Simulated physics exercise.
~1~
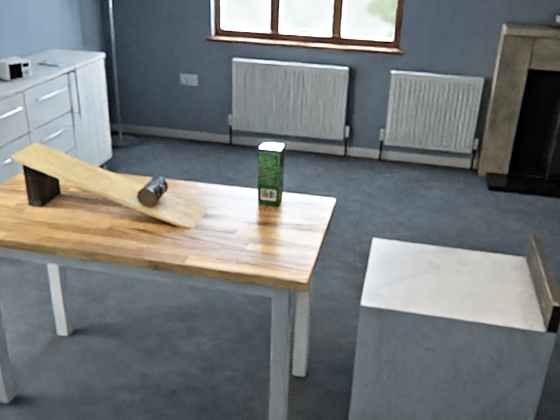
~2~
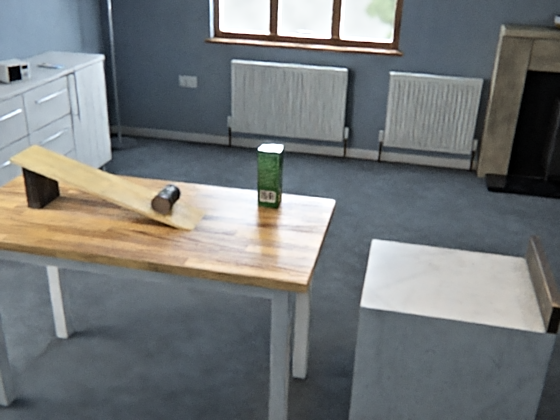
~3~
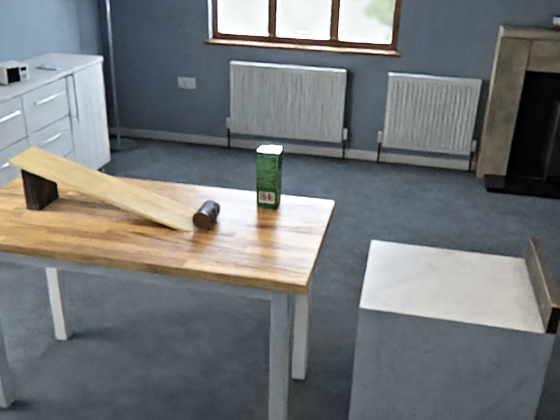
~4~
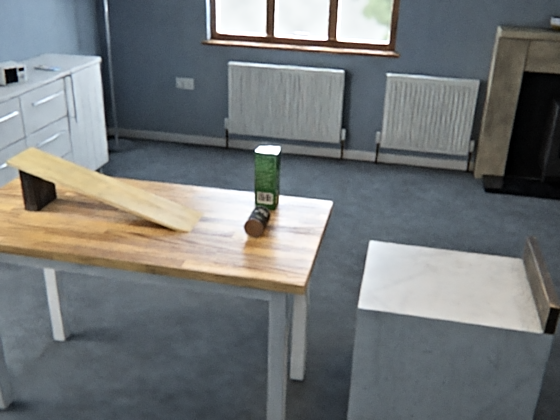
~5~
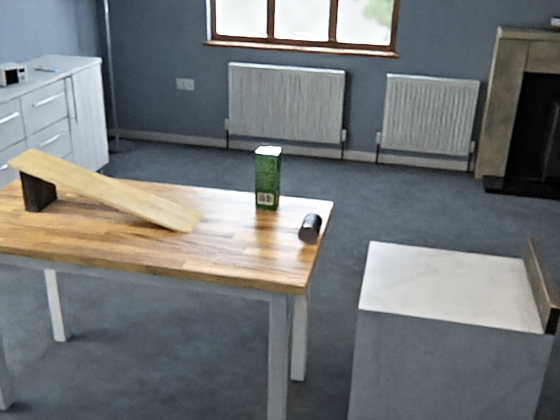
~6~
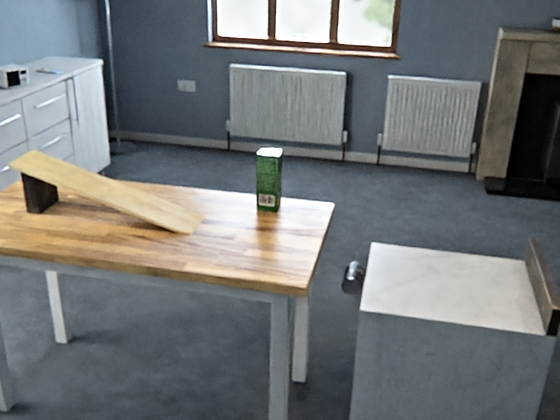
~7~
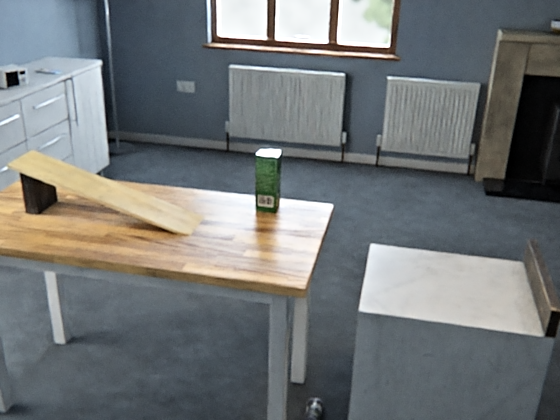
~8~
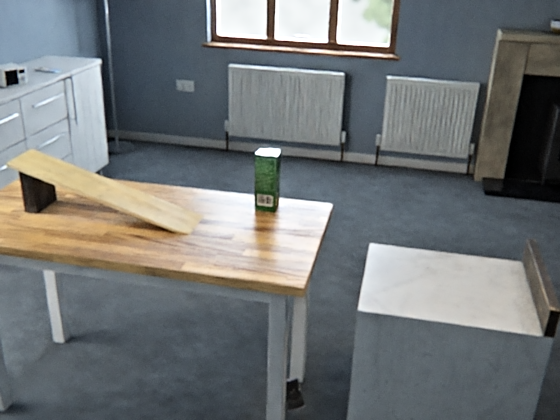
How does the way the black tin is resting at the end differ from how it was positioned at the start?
At the start the black tin is on its side on the ramp, but at the end it is leaning, down in the gap by the table leg.
